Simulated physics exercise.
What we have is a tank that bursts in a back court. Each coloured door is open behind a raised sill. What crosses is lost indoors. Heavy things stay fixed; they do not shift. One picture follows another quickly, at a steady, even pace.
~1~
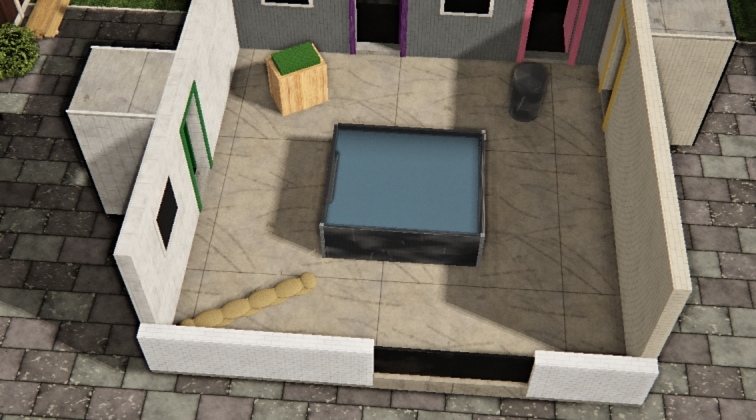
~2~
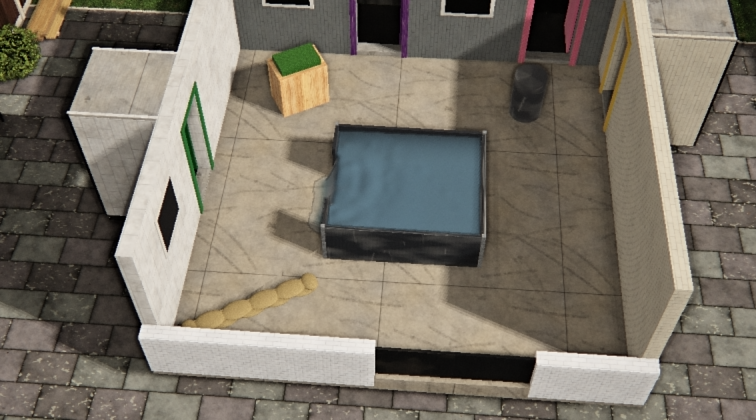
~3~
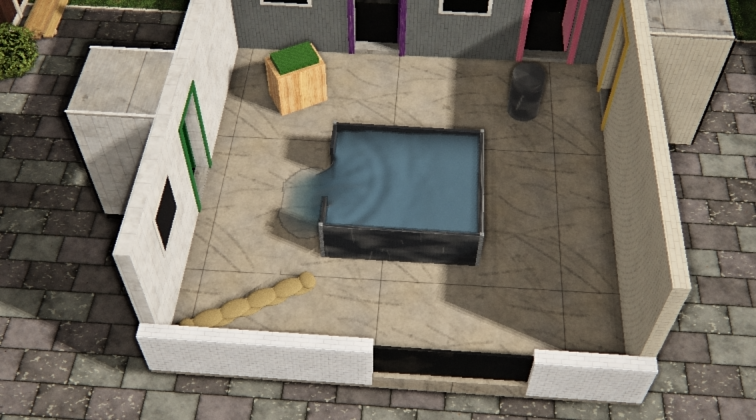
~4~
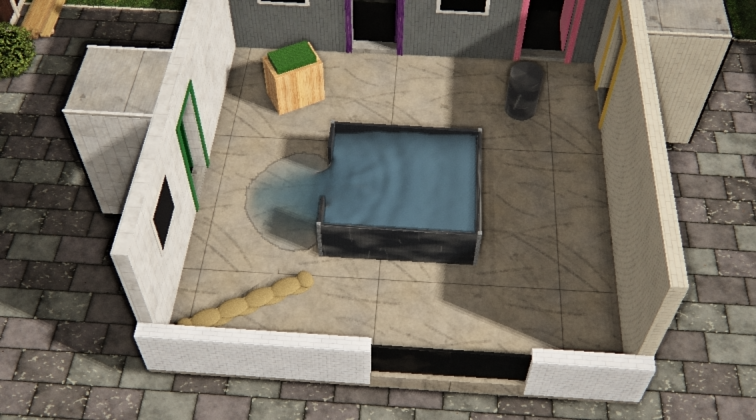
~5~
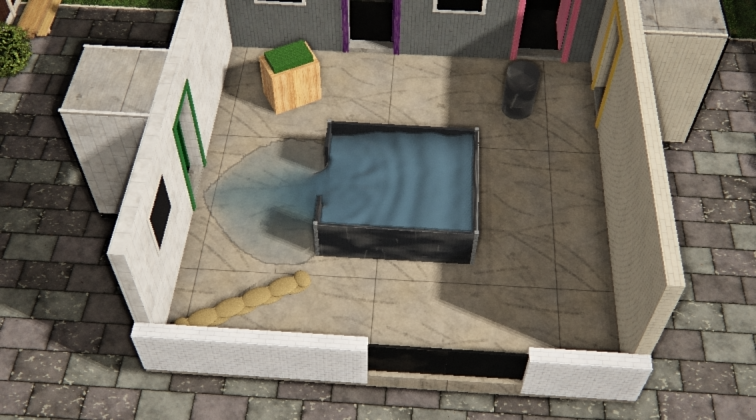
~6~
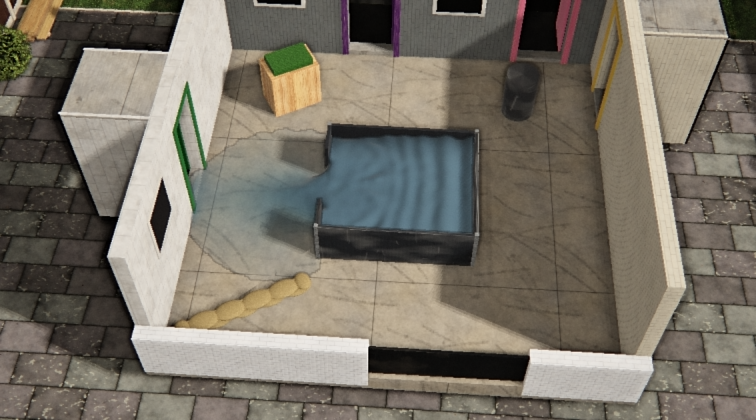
A walled back court with a pale stone floor is seen from high above, with a dark-sided tank of blue water at its centre. A grass-topped wooden box, a dark barrel and a row of tan sacks stand around it, with green, purple, pink and yellow doorways beyond. Water bursts from the tank's left side and fans across the floor to the left wall, rippling behind.
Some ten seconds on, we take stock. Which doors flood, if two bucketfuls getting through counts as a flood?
The pink door does not flood; the yellow door does not flood; the green door floods; the purple door does not flood.
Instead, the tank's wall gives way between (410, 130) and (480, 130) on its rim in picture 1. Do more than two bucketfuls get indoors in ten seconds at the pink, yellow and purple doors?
Here's how it goes: The pink door surpasses the limit, the yellow door surpasses the limit, and the purple door surpasses the limit.
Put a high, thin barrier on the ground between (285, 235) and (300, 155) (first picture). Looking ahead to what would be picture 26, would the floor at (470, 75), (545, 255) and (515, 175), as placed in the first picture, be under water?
Taking the points in the order given, they are inundated, high and dry and high and dry.
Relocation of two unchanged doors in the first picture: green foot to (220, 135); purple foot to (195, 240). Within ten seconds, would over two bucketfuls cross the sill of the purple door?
As it turns out, purple runs over.
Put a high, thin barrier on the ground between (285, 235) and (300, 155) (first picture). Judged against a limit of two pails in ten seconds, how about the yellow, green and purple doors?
The yellow one falls short, the green one tops the limit and the purple one tops the limit.
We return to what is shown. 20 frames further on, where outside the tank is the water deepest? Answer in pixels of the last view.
Estimated pixel: (162, 352).
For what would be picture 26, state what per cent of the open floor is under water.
Share estimate: About 40 per cent.
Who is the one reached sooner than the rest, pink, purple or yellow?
Looks like the one in purple gets there first.
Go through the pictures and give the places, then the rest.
The water tank at (406, 180) is whole and still, in the first picture.
The front is at (326, 179), out from the gap at (333, 196), in the second picture.
Water pours out at (331, 195) and has run to (294, 178), in the third picture.
Water pours out at (329, 194) and has run to (253, 186), in the fourth picture.
Water pours out at (326, 193) and has run to (213, 189), in the fifth picture.
Water pours out at (326, 195) and has run to (187, 183), in the sixth picture.
A moment on, water covers 20 % of the floor; the pink door not reached, the yellow door not reached, the green door far over two buckets in, the purple door not reached.
Next, water covers 25 % of the floor; the pink door not reached, the yellow door not reached, the green door far over two buckets in, the purple door not reached.
Then, water covers 40 % of the floor; the pink door not reached, the yellow door not reached, the green door far over two buckets in, the purple door wet at the sill, nothing in.
Later, water covers 80 % of the floor; the pink door wet at the sill, nothing in, the yellow door not reached, the green door far over two buckets in, the purple door wet at the sill, nothing in.
In the end, water covers 95 % of the floor; the pink door wet at the sill, nothing in, the yellow door wet at the sill, nothing in, the green door far over two buckets in, the purple door wet at the sill, nothing in.
